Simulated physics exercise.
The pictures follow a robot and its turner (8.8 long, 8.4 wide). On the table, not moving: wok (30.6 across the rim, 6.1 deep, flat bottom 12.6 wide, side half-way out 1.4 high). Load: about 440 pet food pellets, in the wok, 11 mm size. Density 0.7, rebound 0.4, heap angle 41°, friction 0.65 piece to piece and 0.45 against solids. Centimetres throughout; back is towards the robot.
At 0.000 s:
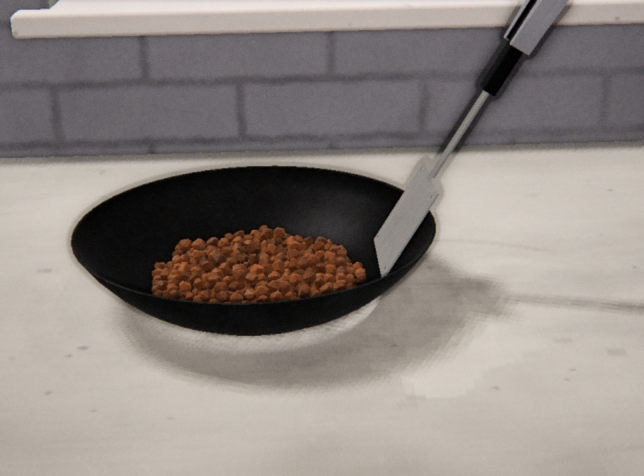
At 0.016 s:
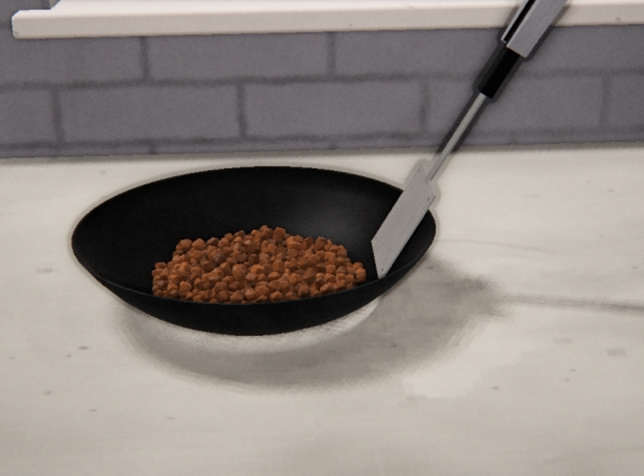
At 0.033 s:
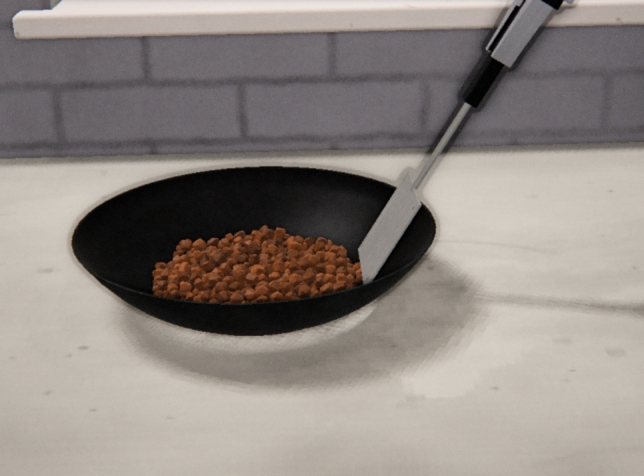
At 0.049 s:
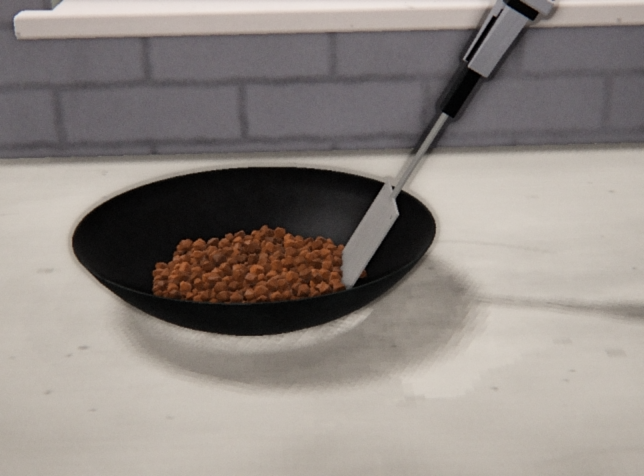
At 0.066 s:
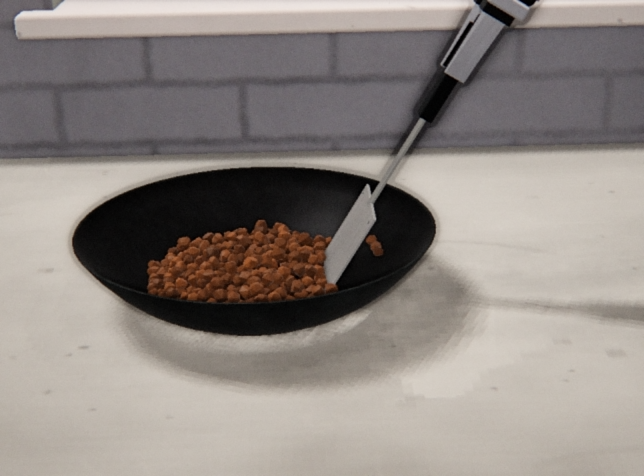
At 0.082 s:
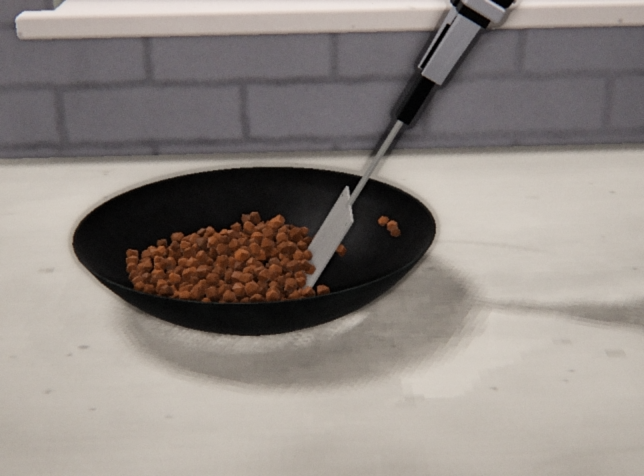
On a pale countertop, a robot's turner moves left through a black wok, pushing brown pellets aside as a few separate behind it.
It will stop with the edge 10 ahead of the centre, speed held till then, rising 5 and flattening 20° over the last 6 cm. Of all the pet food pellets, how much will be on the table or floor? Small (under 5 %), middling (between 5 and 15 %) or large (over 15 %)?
On the table or floor the share is large, over 15 %.
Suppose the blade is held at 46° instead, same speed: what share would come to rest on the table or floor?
It would be near 20 per cent.
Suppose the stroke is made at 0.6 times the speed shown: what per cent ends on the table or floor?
Some 10 per cent.
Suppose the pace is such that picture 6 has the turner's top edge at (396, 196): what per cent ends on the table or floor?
About 5 per cent.
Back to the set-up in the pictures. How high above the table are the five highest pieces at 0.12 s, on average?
Some 8 cm.
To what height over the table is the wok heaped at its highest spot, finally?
Roughly 5.5 cm.
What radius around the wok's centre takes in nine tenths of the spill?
Some 55 cm.
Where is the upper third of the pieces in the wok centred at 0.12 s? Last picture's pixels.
Near (200, 253).
By 0.12 s, sloping 59°, highest piece 9 above the table; 444 in the wok.
By 0.16 s, sloping 54°, highest piece 11 above the table; 441 in the wok, 3 on the blade or in flight.
By 0.38 s, sloping 39°, highest piece 19 above the table; 337 in the wok, 45 on the table or floor, 62 on the blade or in flight.
By 1.43 s, sloping 39°, highest piece 7 above the table; 337 in the wok, 107 on the table or floor.
Final count, 337 in the wok, 107 on the table or floor. That is 24 % on the table or floor.
